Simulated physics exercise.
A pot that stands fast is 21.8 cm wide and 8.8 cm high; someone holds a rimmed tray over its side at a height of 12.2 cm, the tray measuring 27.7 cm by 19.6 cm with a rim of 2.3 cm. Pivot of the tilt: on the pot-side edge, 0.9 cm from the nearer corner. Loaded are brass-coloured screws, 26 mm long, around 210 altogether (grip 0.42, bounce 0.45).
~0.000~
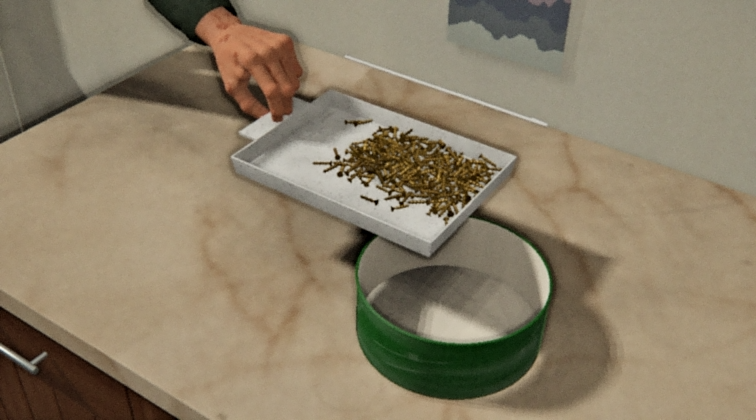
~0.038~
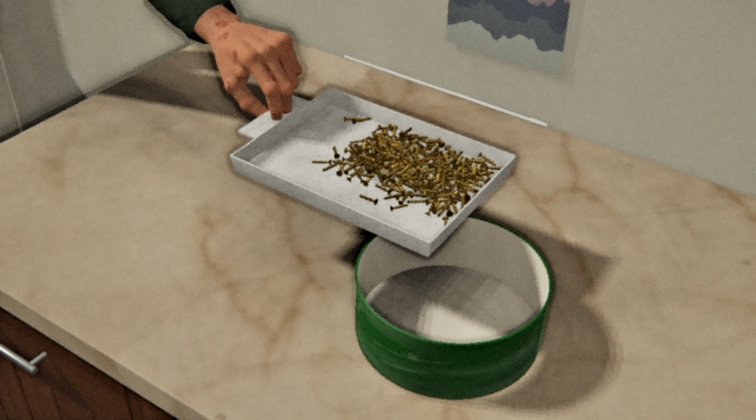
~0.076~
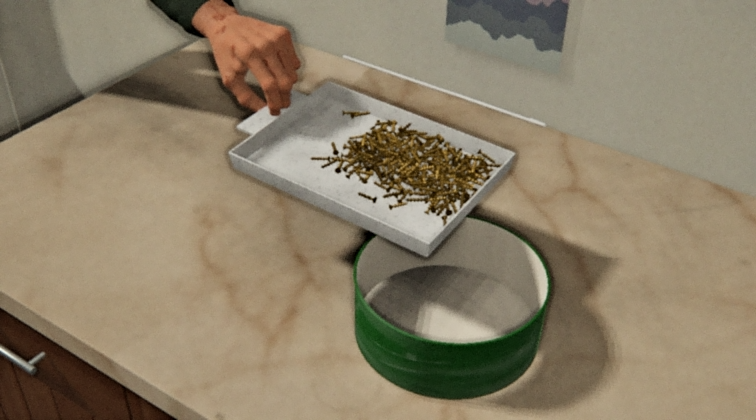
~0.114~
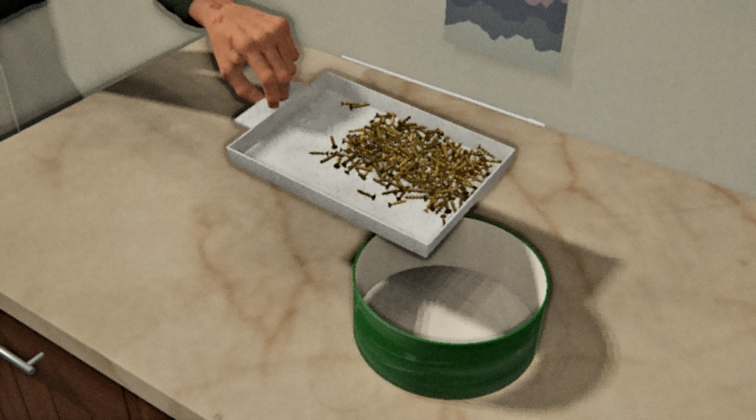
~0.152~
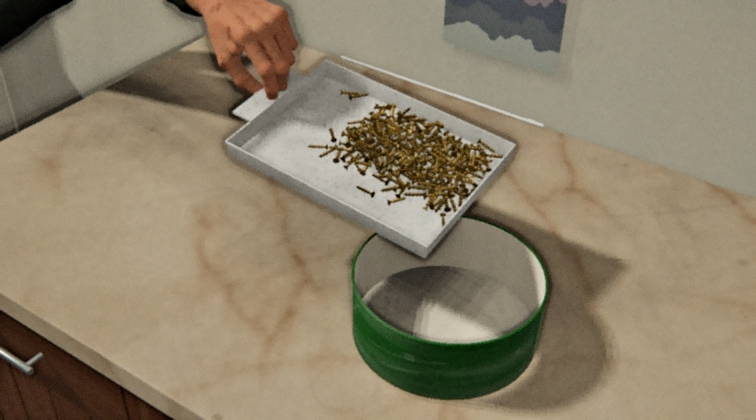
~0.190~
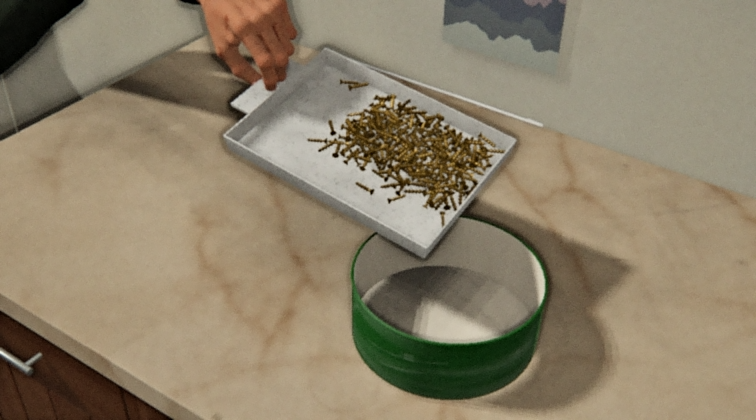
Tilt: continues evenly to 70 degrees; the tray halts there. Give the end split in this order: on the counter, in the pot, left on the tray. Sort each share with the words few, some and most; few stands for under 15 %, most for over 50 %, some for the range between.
The shares come out as follows. Counter: Few. Pot: Most. Tray: Some.
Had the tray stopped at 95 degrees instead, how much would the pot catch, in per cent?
100 percent.
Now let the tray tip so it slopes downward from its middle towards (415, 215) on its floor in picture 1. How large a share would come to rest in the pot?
Roughly 70 percent of them.
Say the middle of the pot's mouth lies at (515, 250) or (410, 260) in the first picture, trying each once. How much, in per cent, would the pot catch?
10 % and 60 %.
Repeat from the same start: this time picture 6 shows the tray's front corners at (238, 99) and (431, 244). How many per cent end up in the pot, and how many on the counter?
Per cent by place - pot 50, counter 25.
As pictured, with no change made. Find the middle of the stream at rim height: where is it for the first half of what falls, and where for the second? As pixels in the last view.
Earlier half at about (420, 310), later half at about (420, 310) in pixels.
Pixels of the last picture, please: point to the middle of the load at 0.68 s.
Roughly pixel (422, 208).
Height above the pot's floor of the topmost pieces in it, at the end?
I'd put it at close to 2.5 centimetres.
After 0.49 s, tilt 41 degrees; the tray holds 100 %, the pot 0 %.
After 0.68 s, tilt 60 degrees; the tray holds 100 %, the pot 0 %.
After 1.00 s, tilt 70 degrees; the tray holds 50 %, the pot 45 %.
By 2.0 s all is still; counter 0 %, pot 65 %, tray 35 %.
